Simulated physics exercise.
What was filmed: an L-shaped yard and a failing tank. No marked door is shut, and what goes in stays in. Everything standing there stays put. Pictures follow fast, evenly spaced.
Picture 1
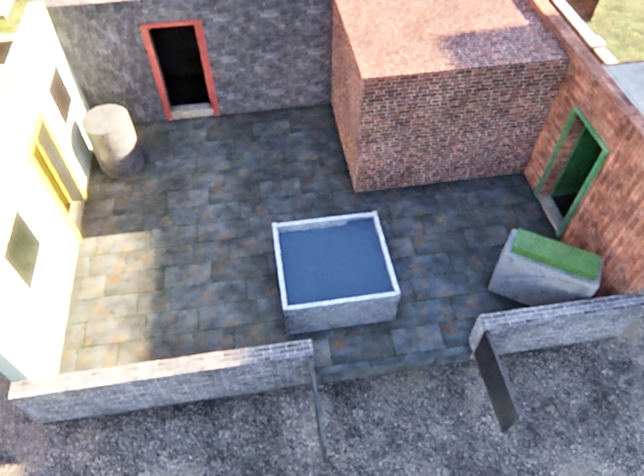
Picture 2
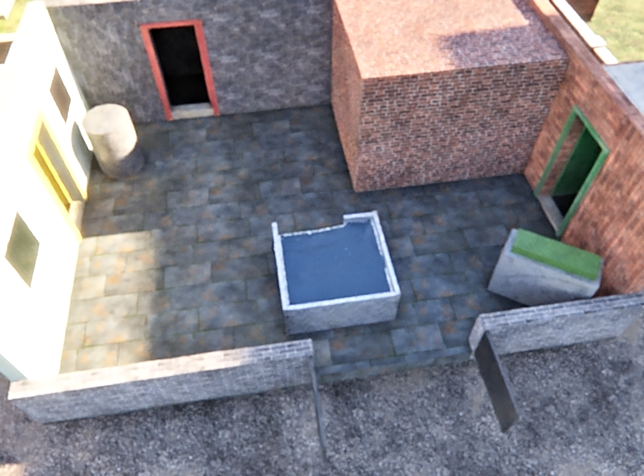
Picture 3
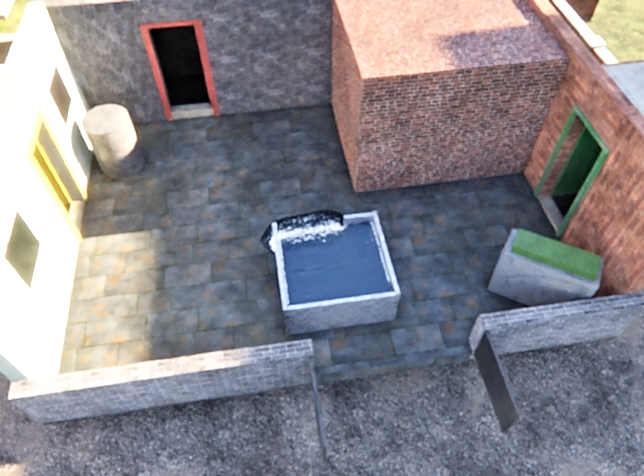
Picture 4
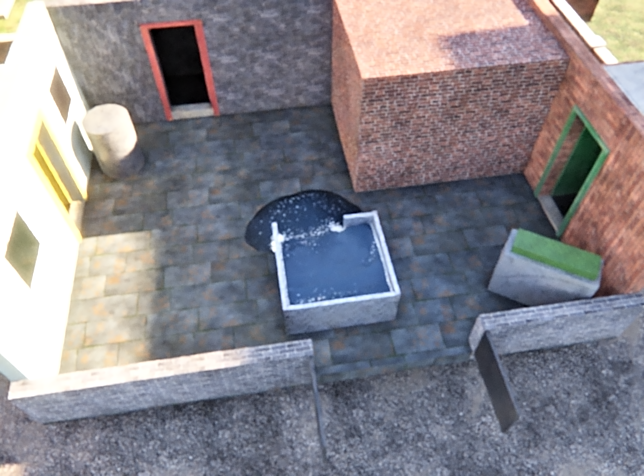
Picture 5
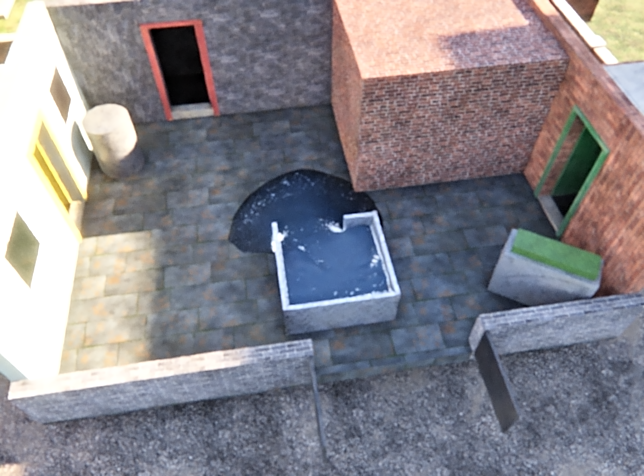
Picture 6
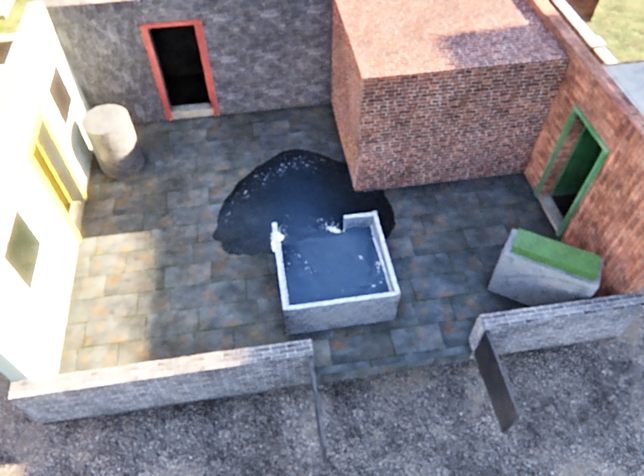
The clip opens on a paved, walled yard with a brick block, red and green doorways, and a square tank of still, dark water. The tank's far wall breaks open, and water pours through the gap onto the paving. The dark pool spreads outward behind the tank, widening toward the back wall and brick block.
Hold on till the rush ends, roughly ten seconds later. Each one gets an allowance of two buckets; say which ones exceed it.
Going through them: The red door does not exceed it; the green door does not exceed it; the yellow door exceeds it.
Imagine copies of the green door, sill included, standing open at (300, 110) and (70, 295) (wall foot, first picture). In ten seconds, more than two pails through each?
Per door: Past the limit; within the limit.
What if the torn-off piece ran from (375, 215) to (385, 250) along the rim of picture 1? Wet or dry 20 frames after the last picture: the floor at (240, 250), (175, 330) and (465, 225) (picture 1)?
Going through them, the first would be still bare, the next still bare and the last submerged.
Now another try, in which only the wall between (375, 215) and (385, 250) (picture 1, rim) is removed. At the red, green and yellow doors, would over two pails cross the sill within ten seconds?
Red door: Below, green door: Above, yellow door: Below.
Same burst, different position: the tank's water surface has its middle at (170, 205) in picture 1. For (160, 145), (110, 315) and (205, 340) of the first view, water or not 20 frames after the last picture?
I'd say swamped for the first, swamped for the second and still dry for the third.
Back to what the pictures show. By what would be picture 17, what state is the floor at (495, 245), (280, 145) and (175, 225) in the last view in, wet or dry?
Same order as asked: Dry as before; drenched; drenched.
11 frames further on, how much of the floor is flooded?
I'd estimate some 40 per cent.
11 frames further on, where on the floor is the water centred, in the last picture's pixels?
Estimate: (289, 197).
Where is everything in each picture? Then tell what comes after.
Still water in the tank at (333, 261), in the first picture.
Water pours out on the tank's far side and has run to a hidden place, in the second picture.
Water pours out on the tank's far side and has run to (331, 214), in the third picture.
Water pours out on the tank's far side and has run to (314, 192), in the fourth picture.
The front is at (301, 172), out from the gap on the tank's far side, in the fifth picture.
Water pours out on the tank's far side and has run to (297, 152), in the sixth picture.
A moment on, water covers 30 % of the floor; the red door not reached, the green door not reached, the yellow door not reached.
Next, water covers 40 % of the floor; the red door wet at the sill, nothing in, the green door not reached, the yellow door not reached.
Then, water covers 40 % of the floor; the red door wet at the sill, nothing in, the green door not reached, the yellow door wet at the sill, nothing in.
Later, water covers 60 % of the floor; the red door wet at the sill, nothing in, the green door wet at the sill, nothing in, the yellow door under two buckets in.
In the end, water covers 80 % of the floor; the red door wet at the sill, nothing in, the green door wet at the sill, nothing in, the yellow door over two buckets in.
